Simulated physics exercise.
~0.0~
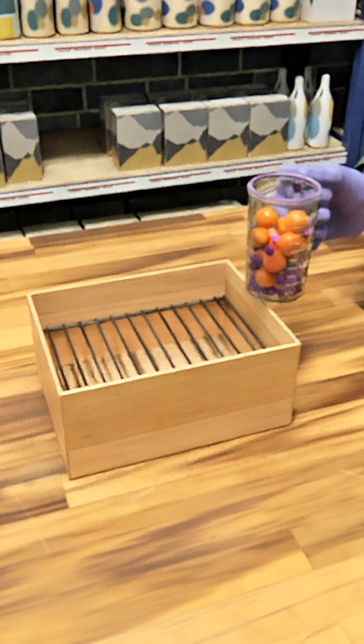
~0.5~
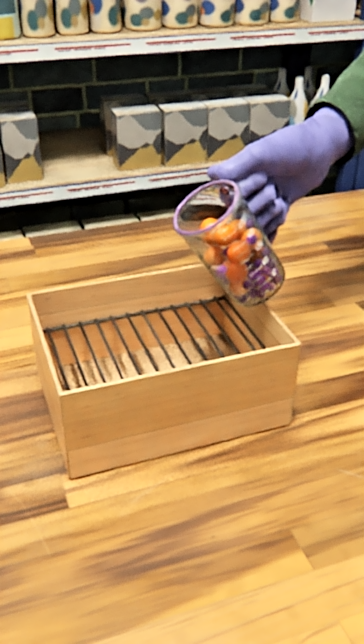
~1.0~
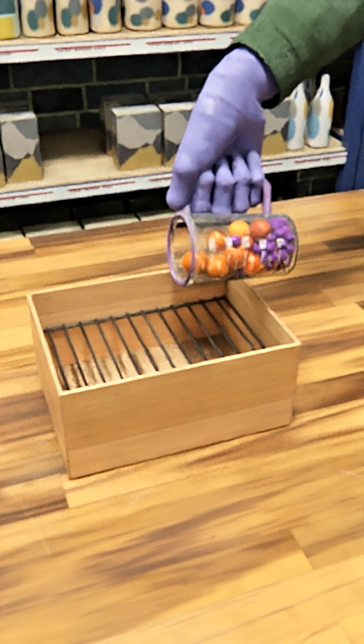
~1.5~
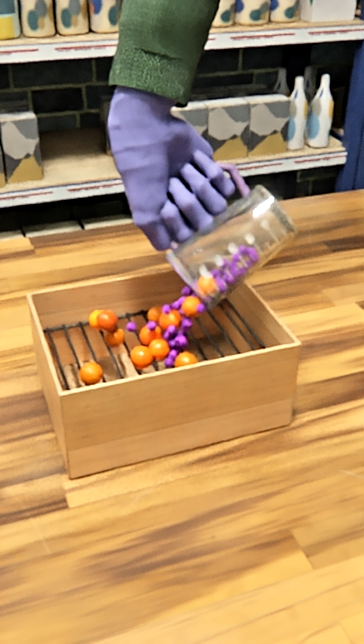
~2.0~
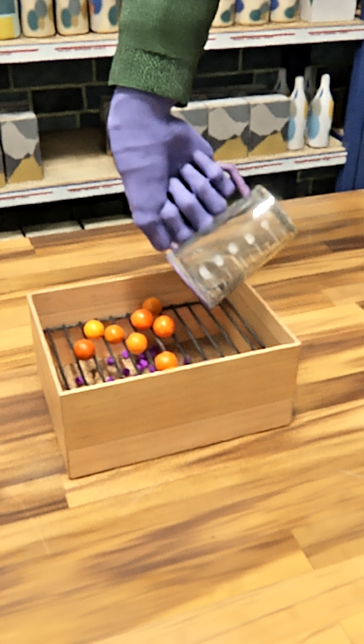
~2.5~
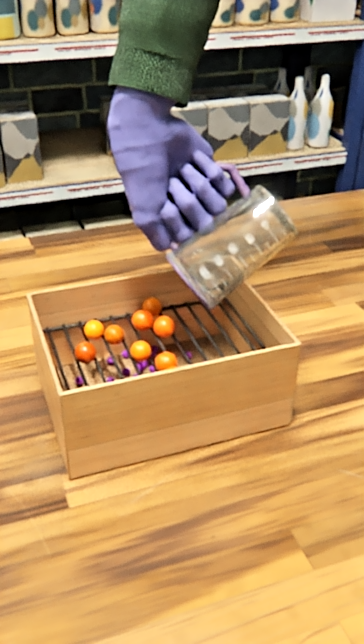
We see a purple-gloved hand tip a clear cup of orange and purple pieces over a wooden box with a wire rack, spilling them out. The orange balls stay on top of the wires while the small purple pieces drop through and settle underneath.
